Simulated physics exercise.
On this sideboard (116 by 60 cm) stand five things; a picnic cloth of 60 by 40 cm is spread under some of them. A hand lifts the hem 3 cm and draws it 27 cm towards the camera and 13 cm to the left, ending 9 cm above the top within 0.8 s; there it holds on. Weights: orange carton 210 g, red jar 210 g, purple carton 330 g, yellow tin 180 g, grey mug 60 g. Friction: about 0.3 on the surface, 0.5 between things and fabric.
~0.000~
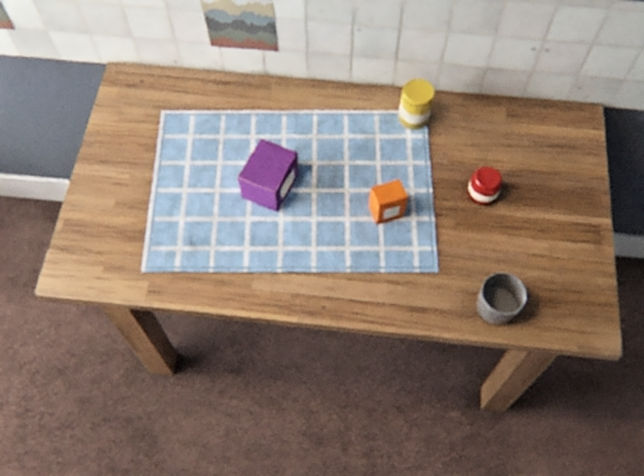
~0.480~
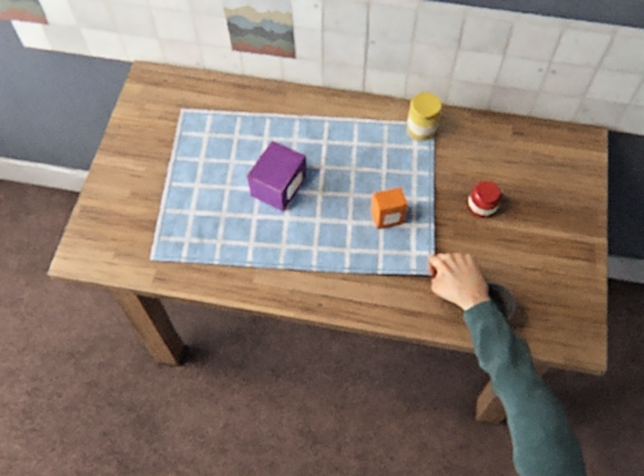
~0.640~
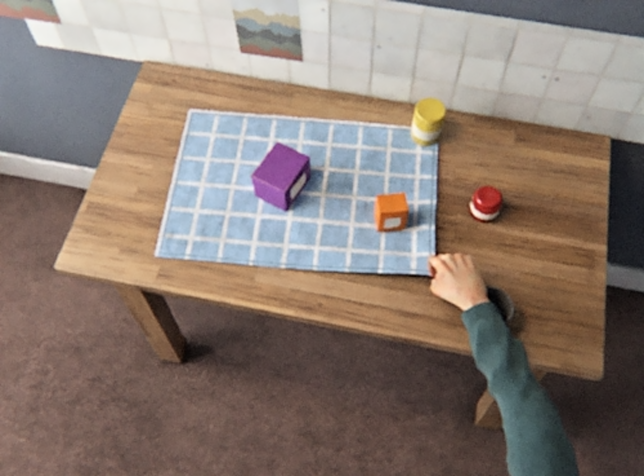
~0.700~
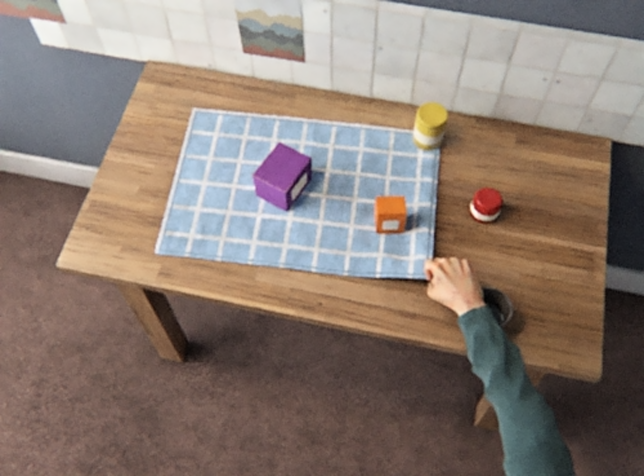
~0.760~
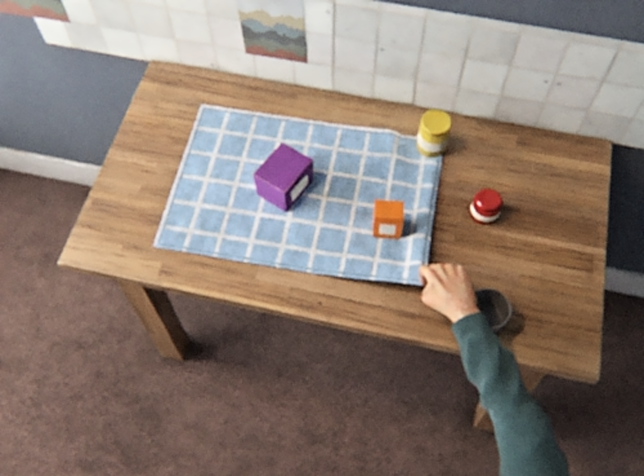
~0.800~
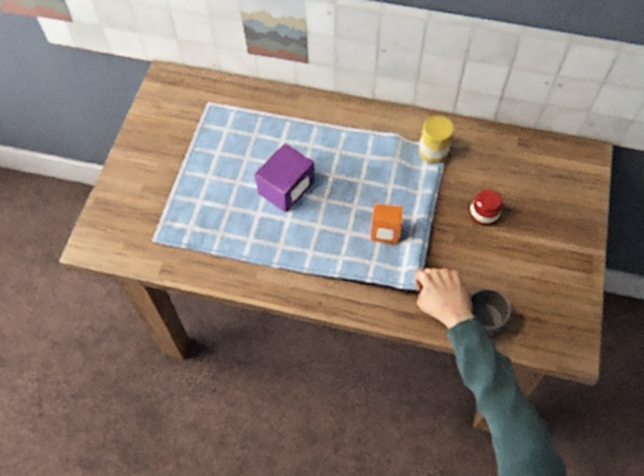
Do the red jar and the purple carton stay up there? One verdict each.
The red jar remains up there, the purple carton stays on.
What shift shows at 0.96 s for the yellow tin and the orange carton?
Yellow tin 15 cm, orange carton 10 cm.
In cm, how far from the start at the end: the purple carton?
About: Purple carton 15 cm.
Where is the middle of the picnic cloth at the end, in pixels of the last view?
Near (314, 257).
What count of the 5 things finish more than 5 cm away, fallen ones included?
I count 3.
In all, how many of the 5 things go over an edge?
That makes 0.
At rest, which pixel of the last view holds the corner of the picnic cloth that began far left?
At about (309, 126).
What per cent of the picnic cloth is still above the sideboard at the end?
Some 80 per cent of it.
By 1.0 s, 100 % of the picnic cloth is still over the top; purple carton 2 cm off its start, yellow tin 13 cm off its start, orange carton 10 cm off its start.
By 1.1 s, 95 % of the picnic cloth is still over the top; purple carton 7 cm off its start, yellow tin 23 cm off its start, orange carton 18 cm off its start.
By 1.3 s, 90 % of the picnic cloth is still over the top; purple carton 11 cm off its start at (300, 205), yellow tin 31 cm off its start at (436, 233), orange carton 25 cm off its start at (353, 302).
By 1.4 s, 85 % of the picnic cloth is still over the top; purple carton 14 cm off its start, yellow tin 38 cm off its start, orange carton 30 cm off its start.
By 3.0 s, 80 % of the picnic cloth is still over the top; purple carton 15 cm off its start at (301, 223), red jar 0 cm off its start at (490, 200), yellow tin 39 cm off its start at (436, 266), orange carton 33 cm off its start at (329, 344).
